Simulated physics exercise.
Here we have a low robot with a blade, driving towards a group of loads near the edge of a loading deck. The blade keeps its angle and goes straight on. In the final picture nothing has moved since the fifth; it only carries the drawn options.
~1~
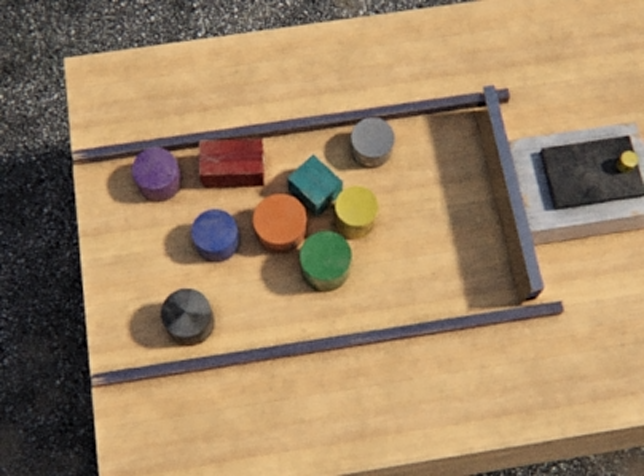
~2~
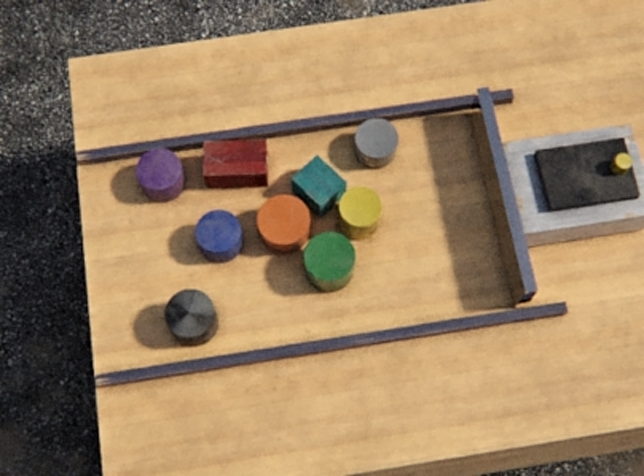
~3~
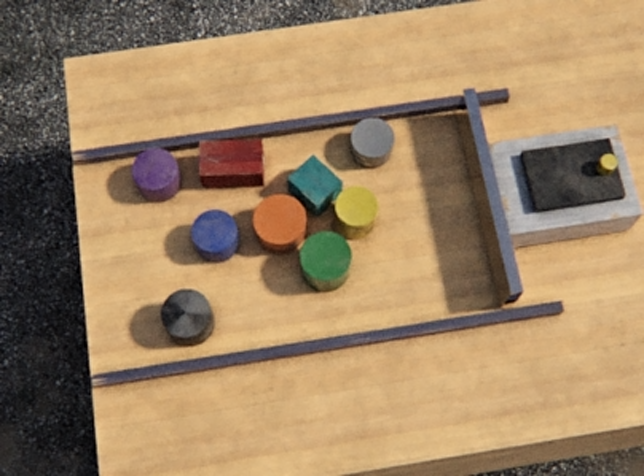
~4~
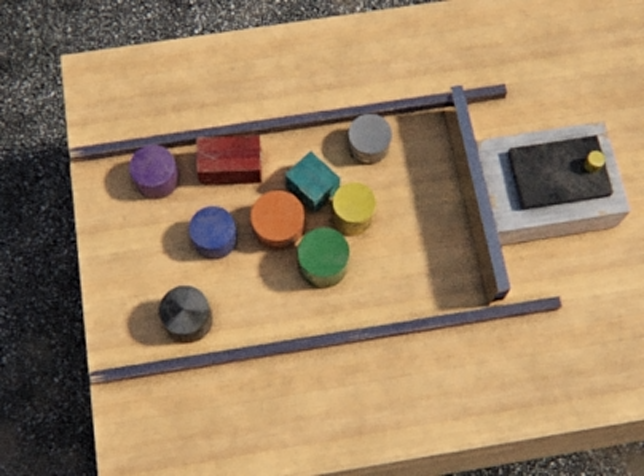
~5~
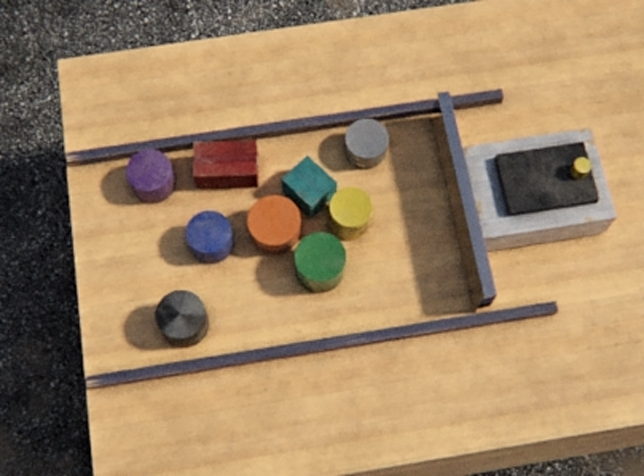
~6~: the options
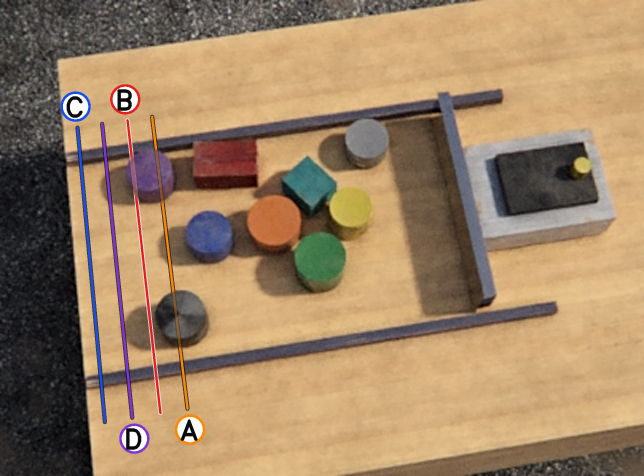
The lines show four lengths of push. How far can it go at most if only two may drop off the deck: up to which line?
Line A.
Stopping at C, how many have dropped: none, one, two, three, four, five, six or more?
In all, six or more.
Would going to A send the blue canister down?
Yes.
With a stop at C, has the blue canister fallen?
Yes.
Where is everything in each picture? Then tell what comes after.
In the first frame, purple canister (158, 175); red parcel (232, 163); grey pail (372, 144).
In the second frame, robot (580, 175); orange pail (284, 225).
In the third frame, robot (566, 175); turquoise box (315, 186).
In the fourth frame, robot (553, 173); black canister (187, 314).
In the fifth frame, robot (540, 179); purple canister (152, 177); red parcel (226, 165); grey pail (366, 145).
On the marked copy, A at (169, 255); B at (143, 259); C at (91, 267); D at (116, 263).
With A. Early on, robot (433, 195); grey pail (315, 152); turquoise box (302, 188).
Further on, robot (328, 211); purple canister (109, 187); blue canister (131, 243).
At the end, robot (244, 224); purple canister over the edge; blue canister over the edge; two fallen.
As for the rest, B drops four; C drops nine; D drops five.
